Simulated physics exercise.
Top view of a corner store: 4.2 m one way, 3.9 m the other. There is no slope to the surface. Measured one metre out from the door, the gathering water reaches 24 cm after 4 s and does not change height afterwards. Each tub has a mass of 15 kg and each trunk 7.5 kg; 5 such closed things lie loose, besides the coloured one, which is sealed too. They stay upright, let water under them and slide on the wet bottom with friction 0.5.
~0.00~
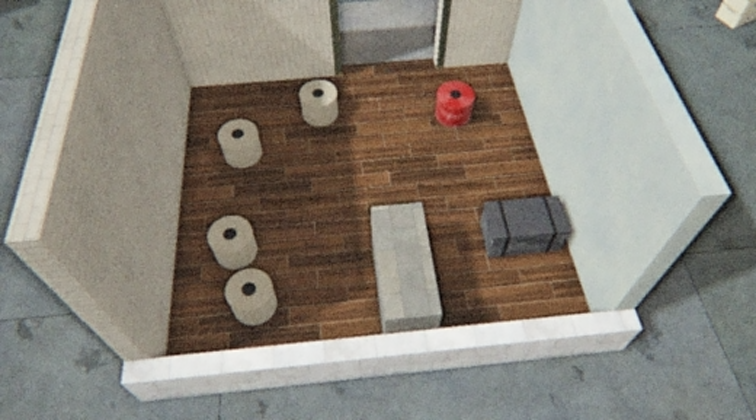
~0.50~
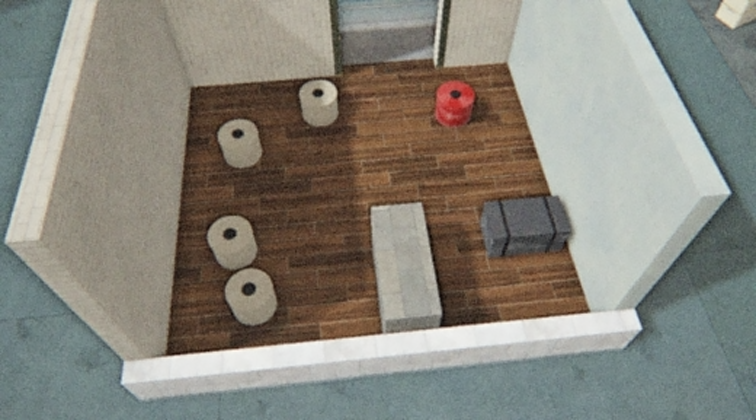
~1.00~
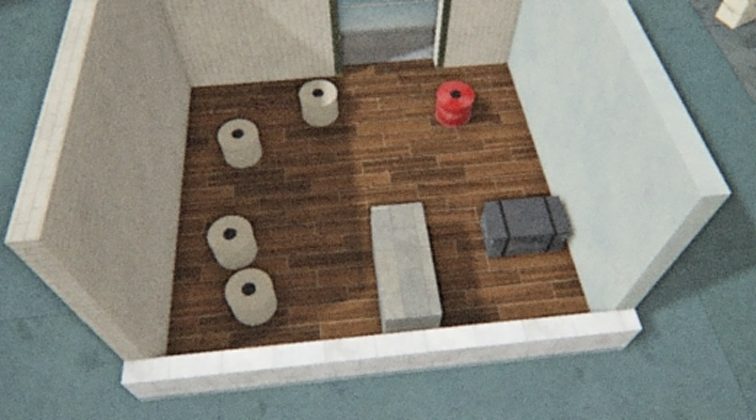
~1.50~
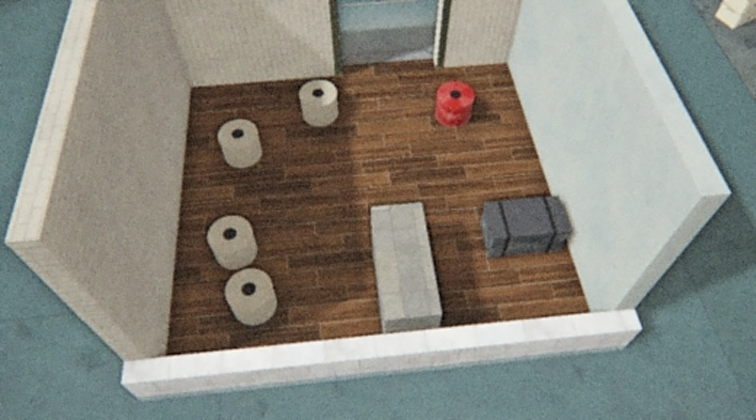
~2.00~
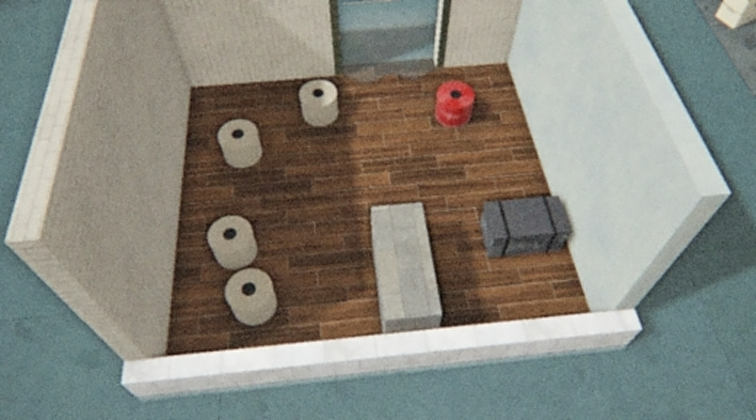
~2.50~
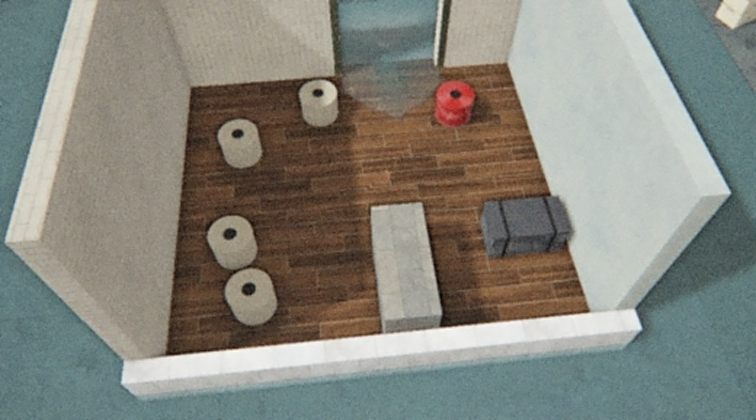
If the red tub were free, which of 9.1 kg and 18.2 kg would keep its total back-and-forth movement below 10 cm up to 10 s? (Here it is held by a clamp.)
Neither amount keeps it steady.
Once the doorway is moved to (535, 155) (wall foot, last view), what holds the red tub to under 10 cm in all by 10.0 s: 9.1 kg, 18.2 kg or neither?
So neither mass does it.
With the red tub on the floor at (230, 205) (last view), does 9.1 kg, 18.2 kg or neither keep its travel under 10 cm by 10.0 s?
The answer: You need the heavier weight.
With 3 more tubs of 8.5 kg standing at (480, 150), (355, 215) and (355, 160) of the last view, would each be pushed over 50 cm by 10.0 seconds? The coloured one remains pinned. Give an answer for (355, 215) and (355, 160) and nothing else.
First exceeds it, then exceeds it.
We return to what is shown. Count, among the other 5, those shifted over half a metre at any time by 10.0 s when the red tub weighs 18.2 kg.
The total is 3.
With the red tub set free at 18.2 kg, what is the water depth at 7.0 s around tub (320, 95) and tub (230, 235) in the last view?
Around 4 cm and 5 cm.
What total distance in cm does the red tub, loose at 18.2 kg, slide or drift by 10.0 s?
About 50 cm.
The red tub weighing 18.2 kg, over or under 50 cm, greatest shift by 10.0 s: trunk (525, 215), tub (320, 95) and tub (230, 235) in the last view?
In order: Above the mark, within the mark, above the mark.
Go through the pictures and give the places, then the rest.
The first picture shows the red tub at (456, 95), on the bottom; water covers 0.0 m2; 0 of 6 have shifted.
The second picture shows the red tub at (456, 95) rests on the ground; water covers 0.0 m2; 0 of 6 have shifted.
The third picture shows the red tub at (456, 95) rests on the ground; 0.0 m2 under water; 0 of 6 have shifted.
The fourth picture shows the red tub at (456, 95) rests on the ground; water covers 0.0 m2; 0 of 6 have shifted.
The fifth picture shows the red tub at (456, 95) rests on the ground; 0.1 m2 under water; 0 of 6 have shifted.
The sixth picture shows the red tub at (456, 95), on the bottom; water covers 0.7 m2; 0 of 6 have shifted.
After 3.5 s the red tub would be 1 cm from its start with 9.1 kg and 0 cm from its start with 18.2 kg; 3 cm of water round it then.
After 4.5 s the red tub would be 45 cm from its start with 9.1 kg and 4 cm from its start with 18.2 kg; 5 cm of water round it then.
After 7.0 s the red tub would be 185 cm from its start with 9.1 kg and 33 cm from its start with 18.2 kg; 6 cm of water round it then.
After 10.0 s the red tub would be 236 cm from its start with 9.1 kg and 39 cm from its start with 18.2 kg; 12 cm of water round it then.
